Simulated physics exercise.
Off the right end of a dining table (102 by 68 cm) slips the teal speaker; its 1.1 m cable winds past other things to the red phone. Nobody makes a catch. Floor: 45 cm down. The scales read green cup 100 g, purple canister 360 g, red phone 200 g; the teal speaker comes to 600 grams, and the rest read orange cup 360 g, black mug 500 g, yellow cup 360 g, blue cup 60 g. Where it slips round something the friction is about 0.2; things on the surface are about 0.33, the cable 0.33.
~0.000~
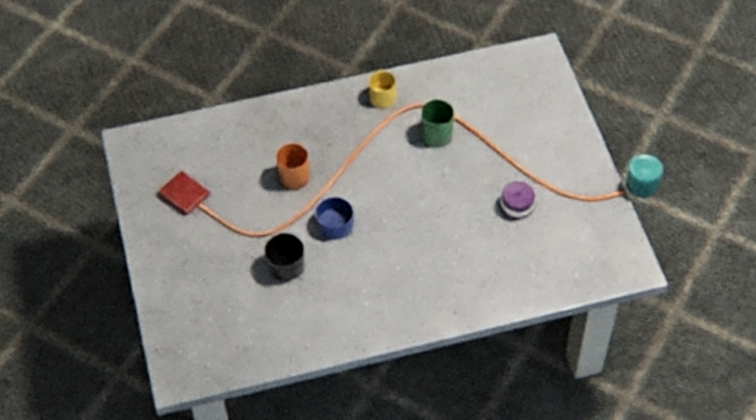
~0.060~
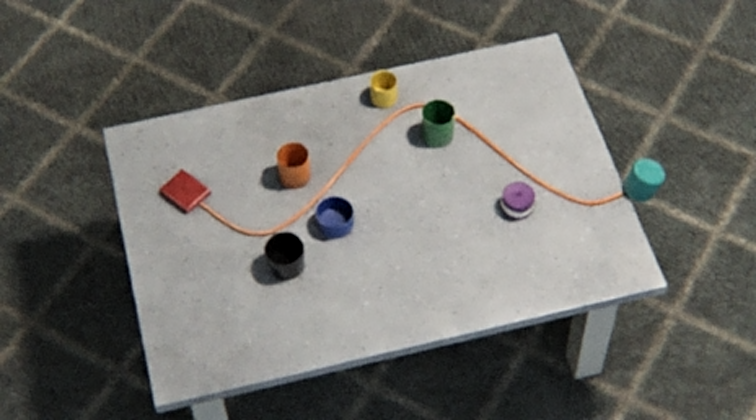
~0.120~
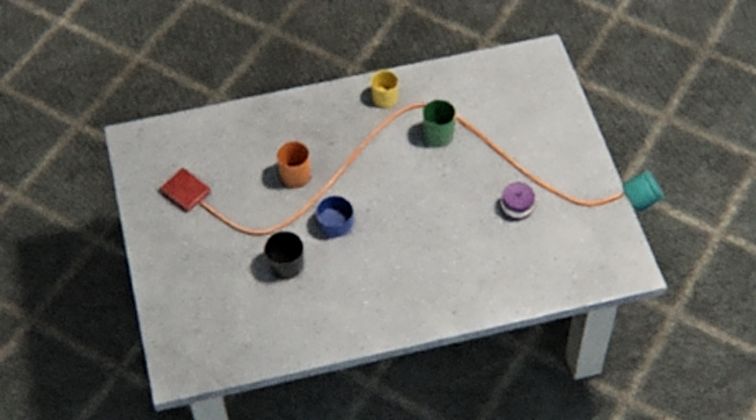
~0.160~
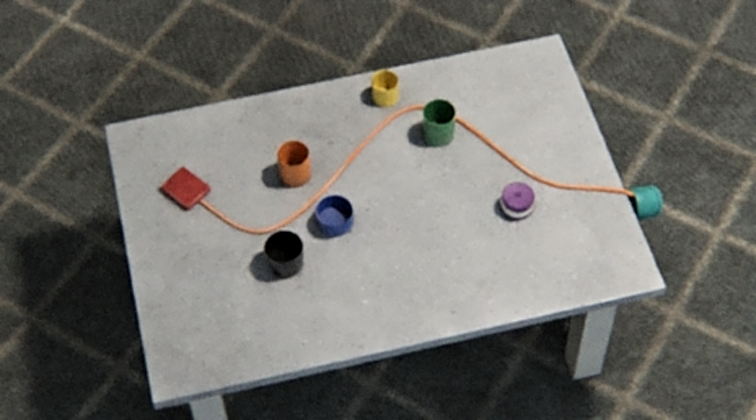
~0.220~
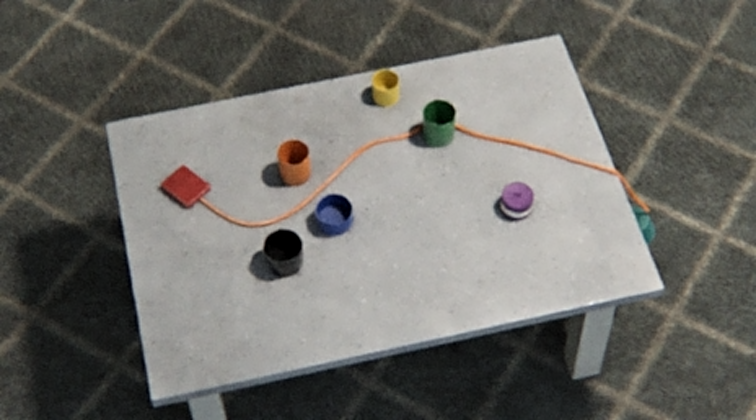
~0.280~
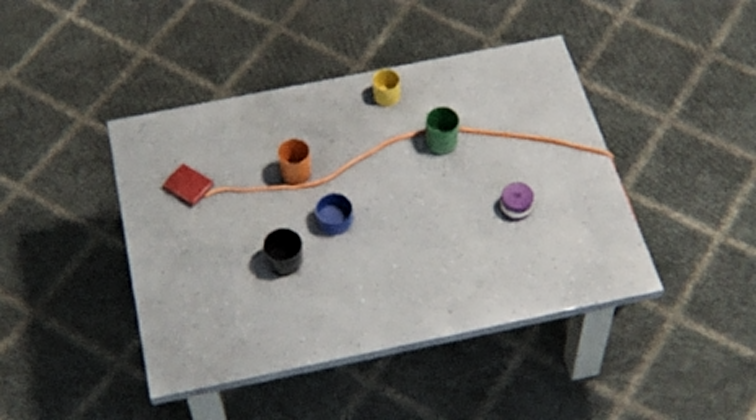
Off the right end of a table, a teal object drops, pulling an orange cable taut.
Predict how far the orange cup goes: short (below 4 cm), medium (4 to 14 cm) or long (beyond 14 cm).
Medium.
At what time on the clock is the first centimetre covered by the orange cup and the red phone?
Approx. times - orange cup: 0.46 s, red phone: 0.30 s.
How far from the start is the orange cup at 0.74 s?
Shift of the orange cup - 8 cm.
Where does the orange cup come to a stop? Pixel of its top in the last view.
Resting point is at approximately (329, 138).
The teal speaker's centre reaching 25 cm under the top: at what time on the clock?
Estimate: About 0.28 s.
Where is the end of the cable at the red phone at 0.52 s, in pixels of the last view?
Near (279, 180).
After 0.5 s, the cable's tail end at (279, 180); orange cup 5 cm off its start, green cup 33 cm off its start, red phone 16 cm off its start.
After 0.7 s, the cable's tail end at (279, 182); orange cup 8 cm off its start, green cup 49 cm off its start, red phone 16 cm off its start.
After 1.0 s, the cable's tail end at (279, 182); orange cup 8 cm off its start at (329, 138), green cup over the edge, red phone 16 cm off its start at (261, 189).
After 1.2 s, the cable's tail end at (279, 182); orange cup 8 cm off its start, green cup over the edge, red phone 16 cm off its start.
After 2.4 s, the cable's tail end at (279, 182); orange cup 8 cm off its start at (329, 138), green cup over the edge, red phone 16 cm off its start at (261, 189), teal speaker over the edge.
